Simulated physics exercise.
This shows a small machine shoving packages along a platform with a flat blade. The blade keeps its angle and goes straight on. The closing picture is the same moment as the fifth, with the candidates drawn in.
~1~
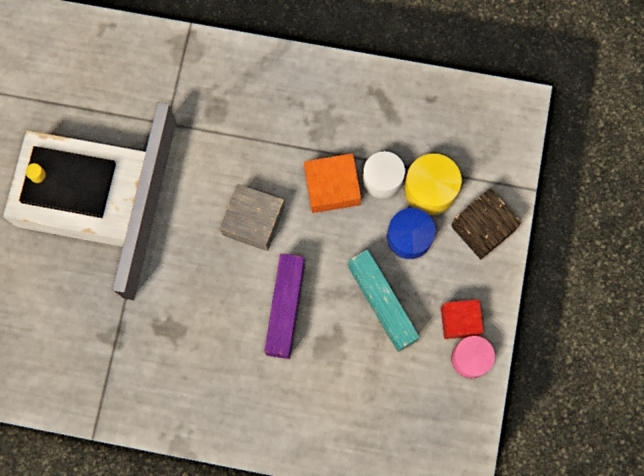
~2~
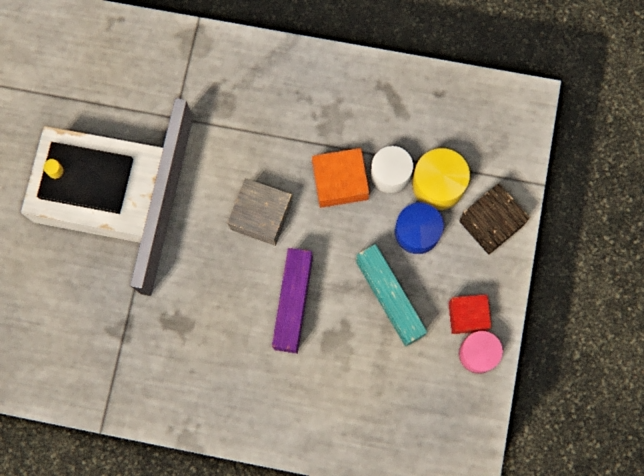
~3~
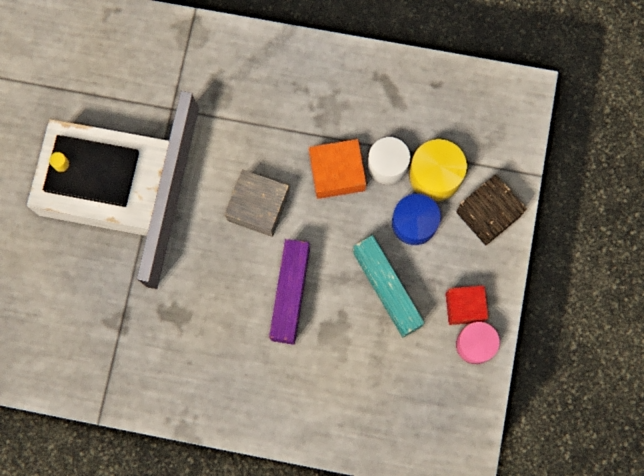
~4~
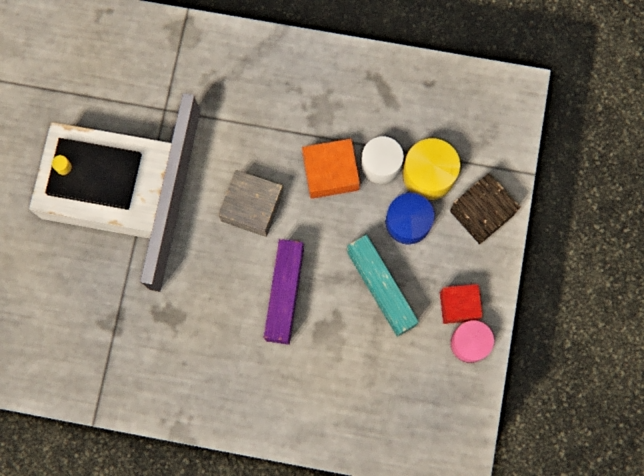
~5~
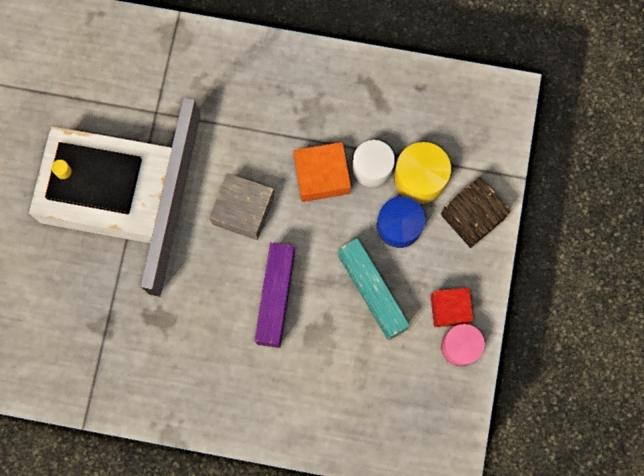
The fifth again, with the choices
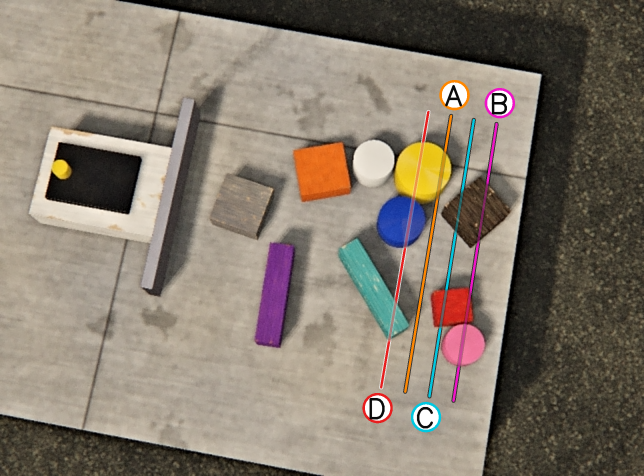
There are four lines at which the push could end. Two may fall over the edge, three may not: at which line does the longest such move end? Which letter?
Stop at A.
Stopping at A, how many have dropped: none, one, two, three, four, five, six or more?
One.
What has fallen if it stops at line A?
The black crate goes over.
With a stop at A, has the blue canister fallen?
No.
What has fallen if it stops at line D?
The black crate.
On the copy, A at (429, 250); B at (476, 258); C at (452, 254); D at (405, 246).
On A. First, robot (193, 196); white canister (381, 159); orange crate (333, 169).
Then, robot (288, 213); black crate (481, 212); yellow canister (447, 176).
Finally, robot (359, 226); black crate over the edge; yellow canister (517, 182); one fallen.
By contrast, B drops five; C drops five; D is within the limit but short.
